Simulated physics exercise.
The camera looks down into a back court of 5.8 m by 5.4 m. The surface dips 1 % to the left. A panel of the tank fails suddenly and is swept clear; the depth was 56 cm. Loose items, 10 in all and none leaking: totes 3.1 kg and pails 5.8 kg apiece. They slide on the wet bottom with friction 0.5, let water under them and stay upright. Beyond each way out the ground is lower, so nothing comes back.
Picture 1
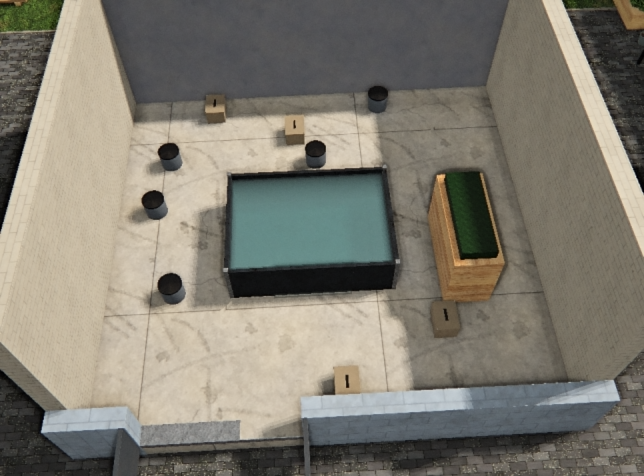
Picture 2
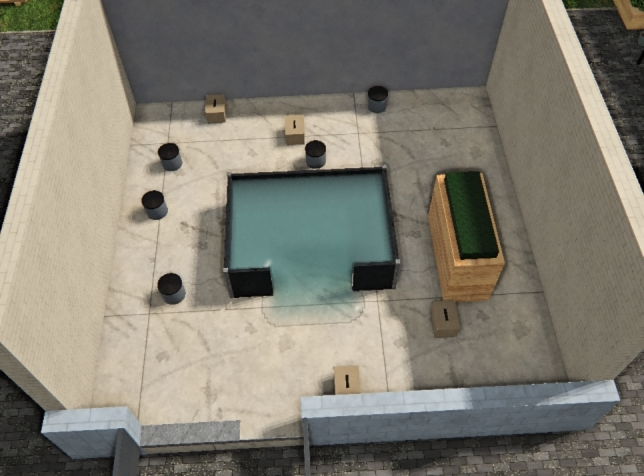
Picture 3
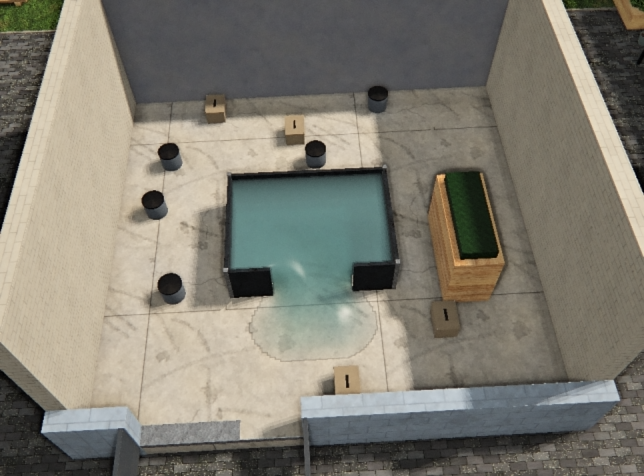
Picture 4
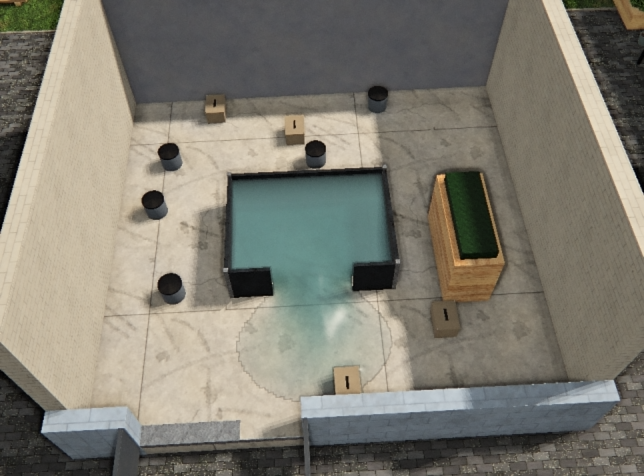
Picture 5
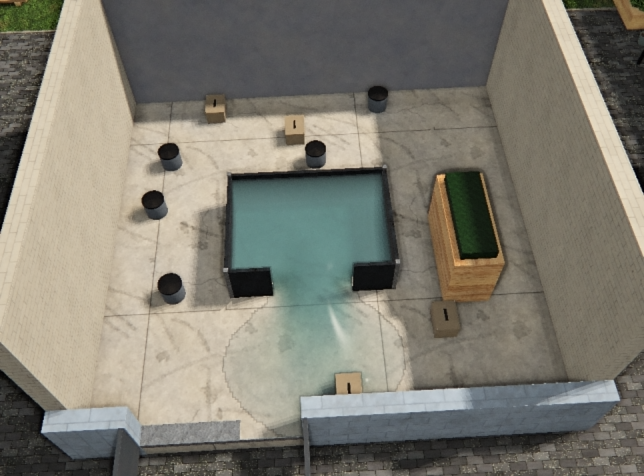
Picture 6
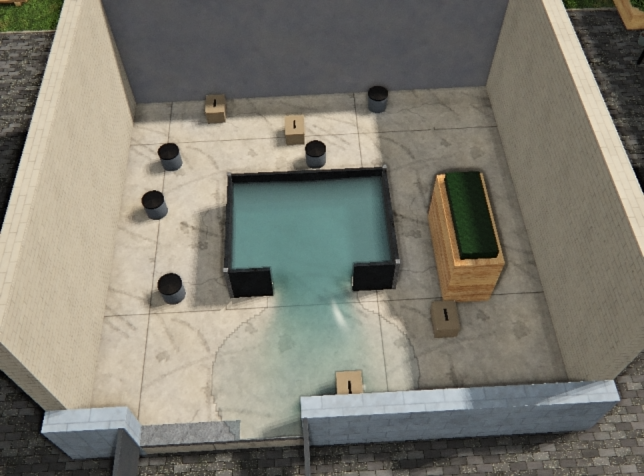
A tank's front panel opens, and water spreads across the floor, slightly shifting a box.
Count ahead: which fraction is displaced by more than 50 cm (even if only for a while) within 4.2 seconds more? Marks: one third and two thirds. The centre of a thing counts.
That comes to not even a third.
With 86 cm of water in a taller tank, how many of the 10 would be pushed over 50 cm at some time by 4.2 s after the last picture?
In that case 2 of them.
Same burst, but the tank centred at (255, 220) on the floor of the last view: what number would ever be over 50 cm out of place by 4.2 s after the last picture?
Then 1.
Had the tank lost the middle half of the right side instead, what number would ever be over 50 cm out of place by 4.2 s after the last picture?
In that case 4 of them.
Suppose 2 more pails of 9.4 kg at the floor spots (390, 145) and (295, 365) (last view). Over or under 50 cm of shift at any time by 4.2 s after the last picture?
In turn: Short of it, more.
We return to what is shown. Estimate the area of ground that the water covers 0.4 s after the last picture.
Roughly 7.5 m2.
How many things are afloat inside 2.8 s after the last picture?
At that moment 1.
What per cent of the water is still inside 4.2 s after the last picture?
About 68 per cent.
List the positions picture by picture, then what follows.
The first frame shows a tote at (348, 382) rests on the ground; a tote at (295, 125) rests on the ground; 3.1 m2 under water; 0 of 10 have shifted.
The second frame shows a tote at (348, 382) rests on the ground; a tote at (295, 125), on the bottom; water covers 3.7 m2; 0 of 10 have shifted.
The third frame shows a tote at (348, 382) rests on the ground; a tote at (295, 125), on the bottom; 4.4 m2 under water; 0 of 10 have shifted.
The fourth frame shows a tote at (348, 383) rests on the ground; a tote at (295, 125), on the bottom; water covers 5.3 m2; 0 of 10 have shifted.
The fifth frame shows a tote at (349, 389) rests on the ground, 10 cm from its start; a tote at (295, 125) rests on the ground; 6.1 m2 under water; 1 of 10 have shifted.
The sixth frame shows a tote at (350, 388), afloat, 10 cm from its start; a tote at (295, 125), on the bottom; 6.6 m2 under water; 1 of 10 have shifted.
Then, 0.4 s after the last picture 0 of 10 are over 50 cm from their spots; 1 afloat.
Then, 1.5 s after the last picture 1 of 10 are over 50 cm from their spots; 1 afloat.
Then, 2.8 s after the last picture 1 of 10 are over 50 cm from their spots; 1 afloat.
Then, 4.2 s after the last picture 1 of 10 are over 50 cm from their spots, and 1 have been at some point; 2 afloat.
